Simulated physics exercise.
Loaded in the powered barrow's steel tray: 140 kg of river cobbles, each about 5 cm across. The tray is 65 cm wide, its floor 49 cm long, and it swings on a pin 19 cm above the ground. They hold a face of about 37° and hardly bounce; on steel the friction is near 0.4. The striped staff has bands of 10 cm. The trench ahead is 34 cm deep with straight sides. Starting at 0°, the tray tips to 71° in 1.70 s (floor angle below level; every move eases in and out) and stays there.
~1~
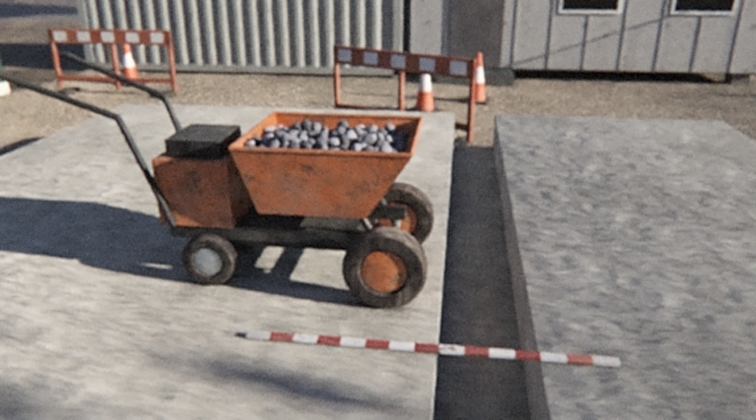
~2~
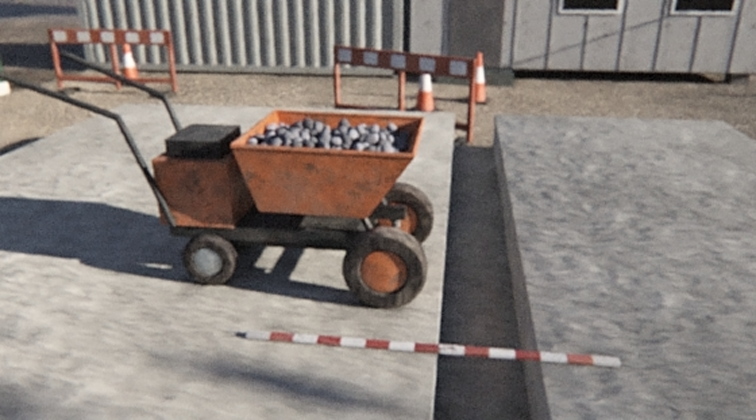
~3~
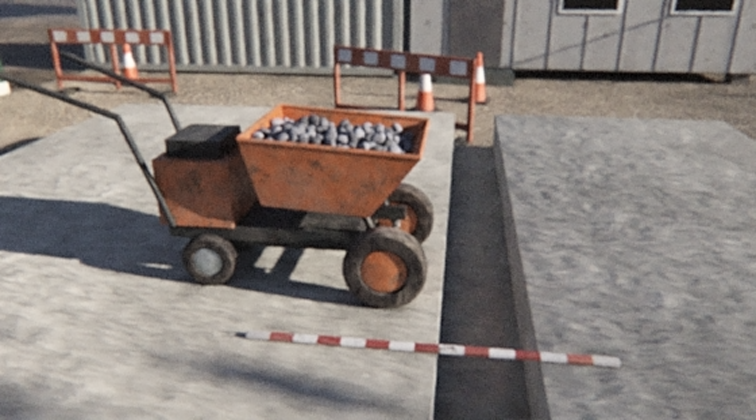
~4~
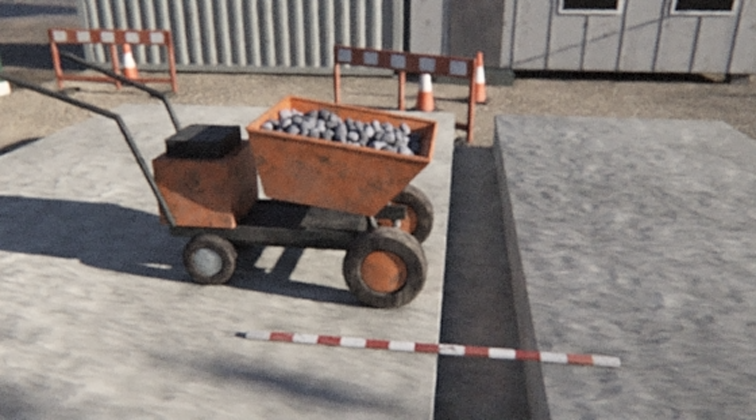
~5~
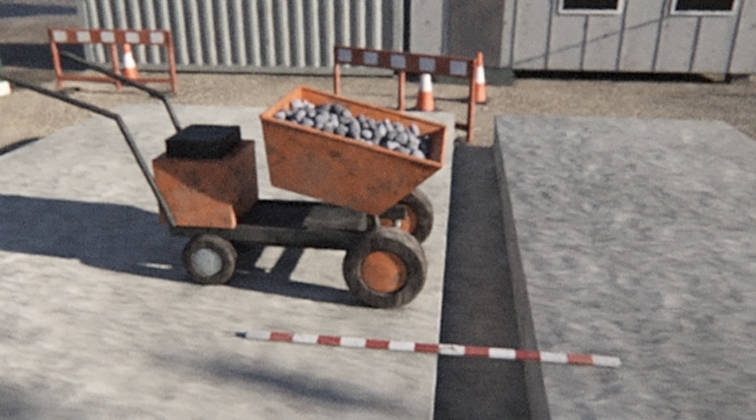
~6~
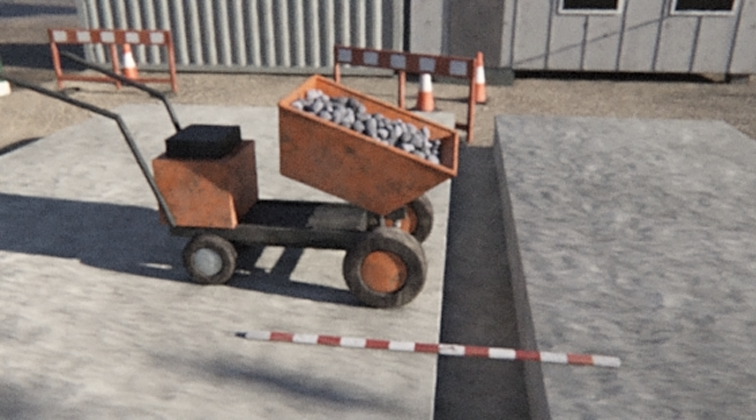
On a concrete slab beside a narrow trench, an orange barrow full of grey stones stood still while its tray slowly tilted forward to the right, its back end rising and the stones staying inside.
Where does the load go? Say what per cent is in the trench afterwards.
Roughly 52 per cent ends in the trench.
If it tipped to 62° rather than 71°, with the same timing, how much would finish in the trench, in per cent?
In that case some 35 per cent.
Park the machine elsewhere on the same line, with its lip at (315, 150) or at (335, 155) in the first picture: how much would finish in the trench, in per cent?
First some 95, then 100 per cent.
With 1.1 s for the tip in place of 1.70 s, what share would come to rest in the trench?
In that case some 45 per cent.
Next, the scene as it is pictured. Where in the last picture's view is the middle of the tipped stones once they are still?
Their middle is at about (520, 293).
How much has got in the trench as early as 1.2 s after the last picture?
About 5 per cent by then.
Then, 0.7 s after the last picture the floor is at 60°, 99 % in the tray, 1 % in the trench; the foremost stones are at (517, 227).
Then, 1.2 s after the last picture the floor is at 71°, 63 % in the tray, 7 % in the trench, 30 % past the trench; the foremost stones are at (638, 293).
Then, 1.6 s after the last picture the floor is at 71°, 38 % in the tray, 14 % in the trench, 48 % past the trench; the foremost stones are at (718, 303).
Then, 3.5 s after the last picture the floor is at 71°, 0 % in the tray, 52 % in the trench, 48 % past the trench; the foremost stones are past the picture's edge.
